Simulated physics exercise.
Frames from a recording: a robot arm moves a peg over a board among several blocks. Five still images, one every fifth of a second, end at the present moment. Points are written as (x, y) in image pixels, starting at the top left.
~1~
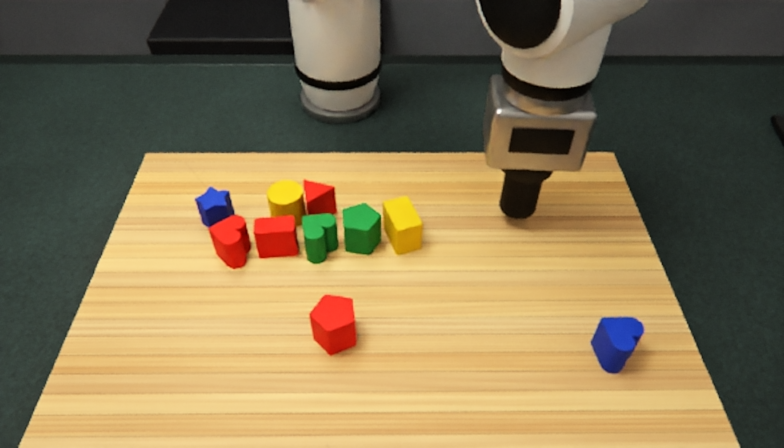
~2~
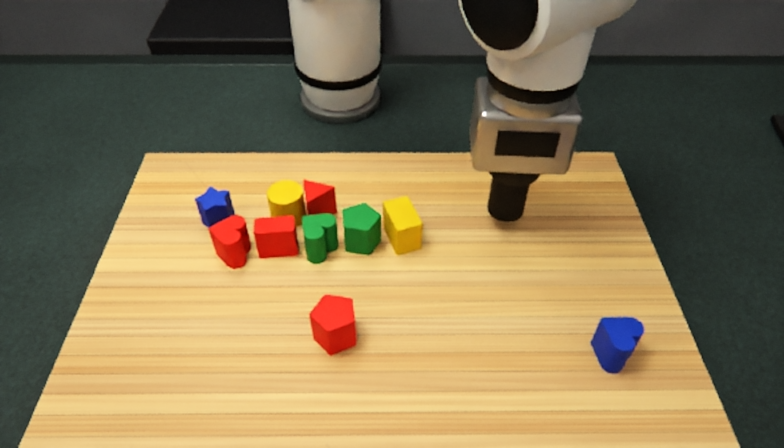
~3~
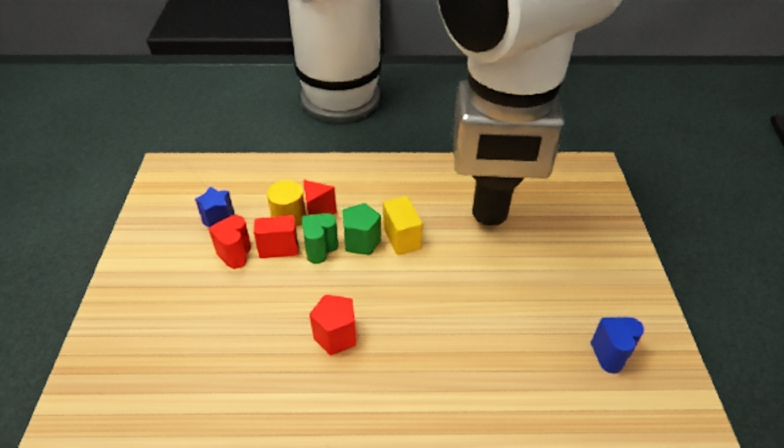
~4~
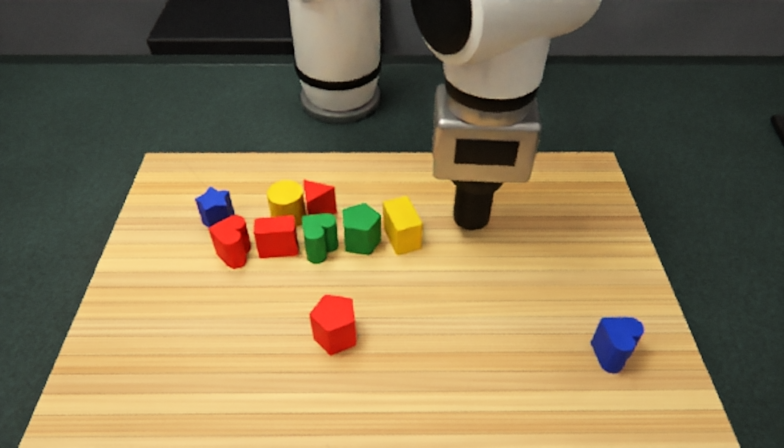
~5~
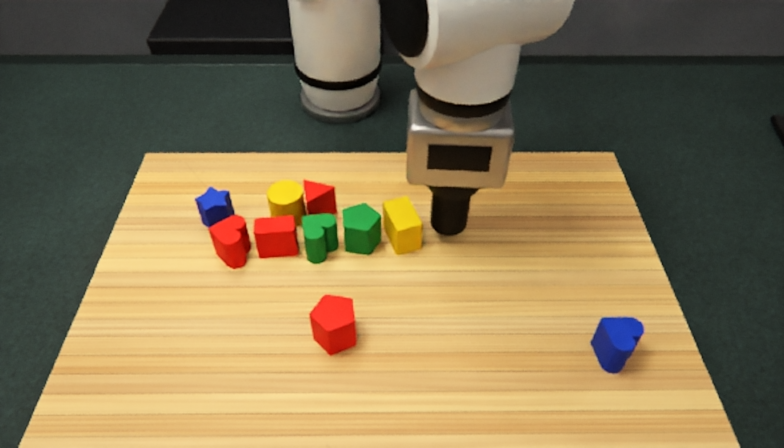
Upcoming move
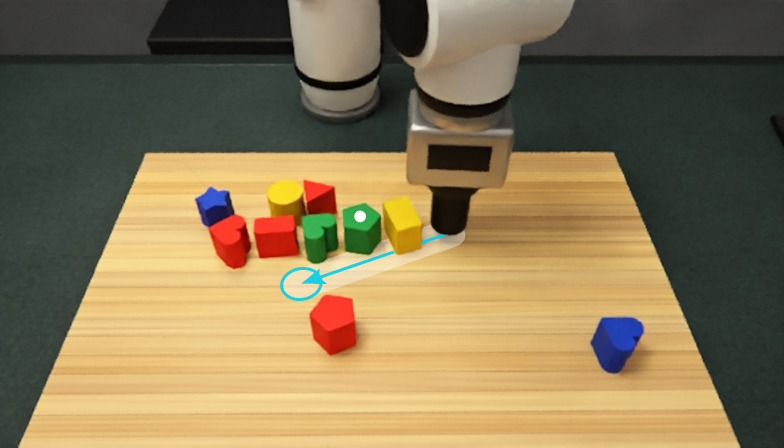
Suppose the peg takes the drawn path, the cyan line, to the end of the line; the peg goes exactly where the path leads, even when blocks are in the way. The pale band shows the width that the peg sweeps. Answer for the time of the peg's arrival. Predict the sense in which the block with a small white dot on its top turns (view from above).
Rotates clockwise.
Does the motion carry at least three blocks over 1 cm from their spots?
I expect so.
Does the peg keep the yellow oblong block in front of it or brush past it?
I'm fairly sure the yellow oblong block slides away from the front of the peg at some point.
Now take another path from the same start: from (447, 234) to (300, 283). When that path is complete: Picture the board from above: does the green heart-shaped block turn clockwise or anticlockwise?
From above, it looks like the green heart-shaped block goes counterclockwise.
The drawn path runs straight from (447, 234) to (301, 284); the dot is on the green pentagonal block.
On the path given first. One third of the way, peg at (401, 238); red oblong block at (265, 226); green heart-shaped block at (304, 224), turned 25° anticlockwise; green pentagonal block at (338, 211); yellow oblong block at (372, 213), turned 50° clockwise.
Two thirds of the way, peg at (352, 255); red oblong block at (260, 229); green heart-shaped block at (297, 219), turned 80° anticlockwise; green pentagonal block at (320, 202), turned 30° clockwise; yellow oblong block at (347, 215), turned 80° clockwise.
At the end, peg at (300, 272); red oblong block at (260, 229); green heart-shaped block at (297, 219), turned 80° anticlockwise; green pentagonal block at (319, 201), turned 30° clockwise; yellow oblong block at (346, 215), turned 80° clockwise.
